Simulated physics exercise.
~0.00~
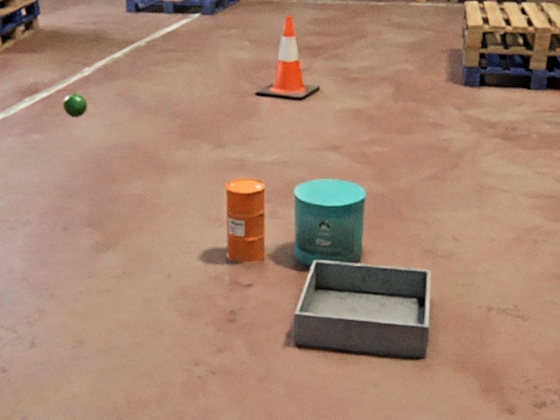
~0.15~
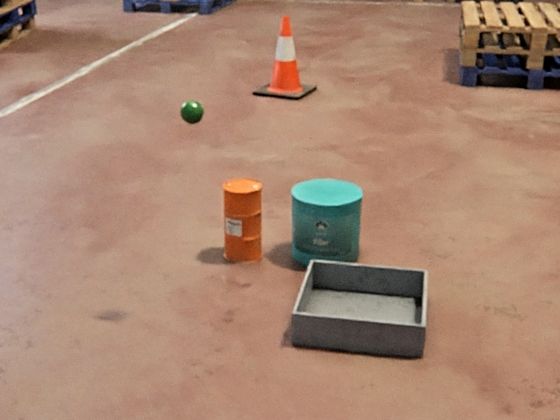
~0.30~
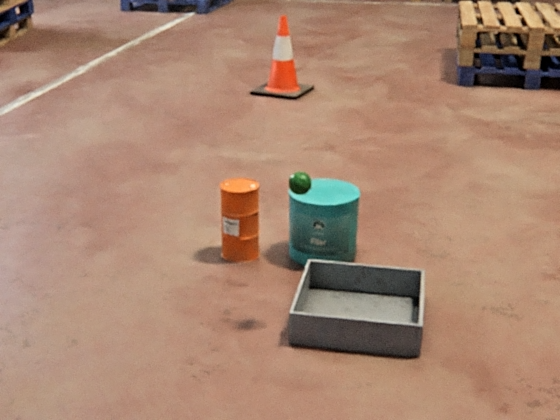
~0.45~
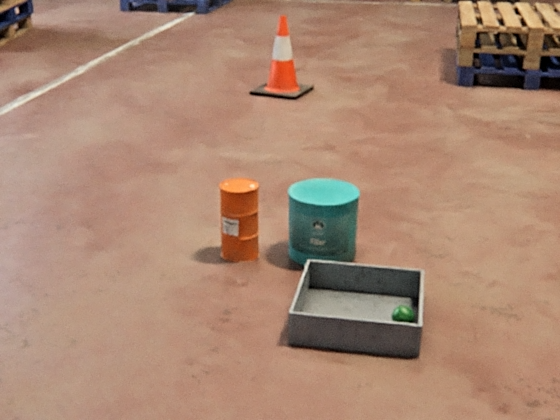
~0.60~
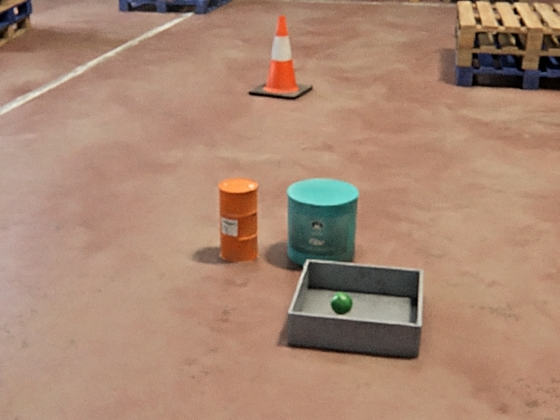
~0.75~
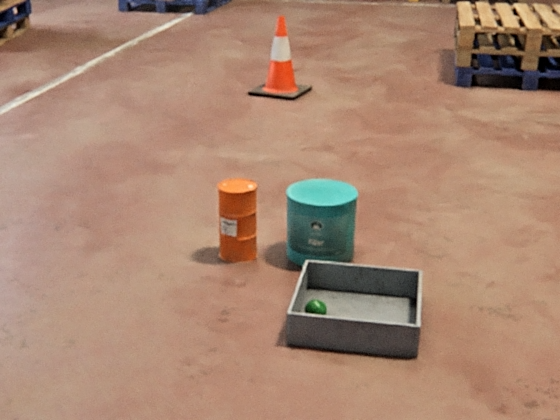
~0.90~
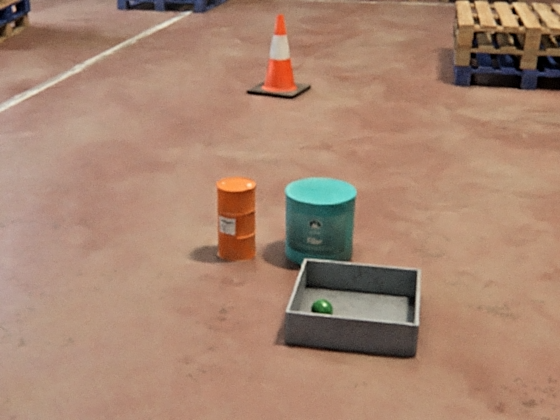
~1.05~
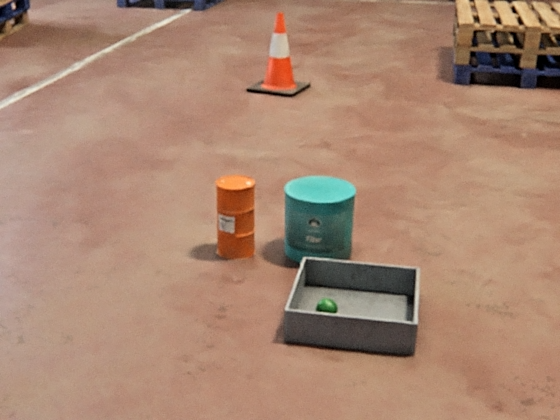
A green ball flies right past a turquoise drum and settles inside an open gray box.
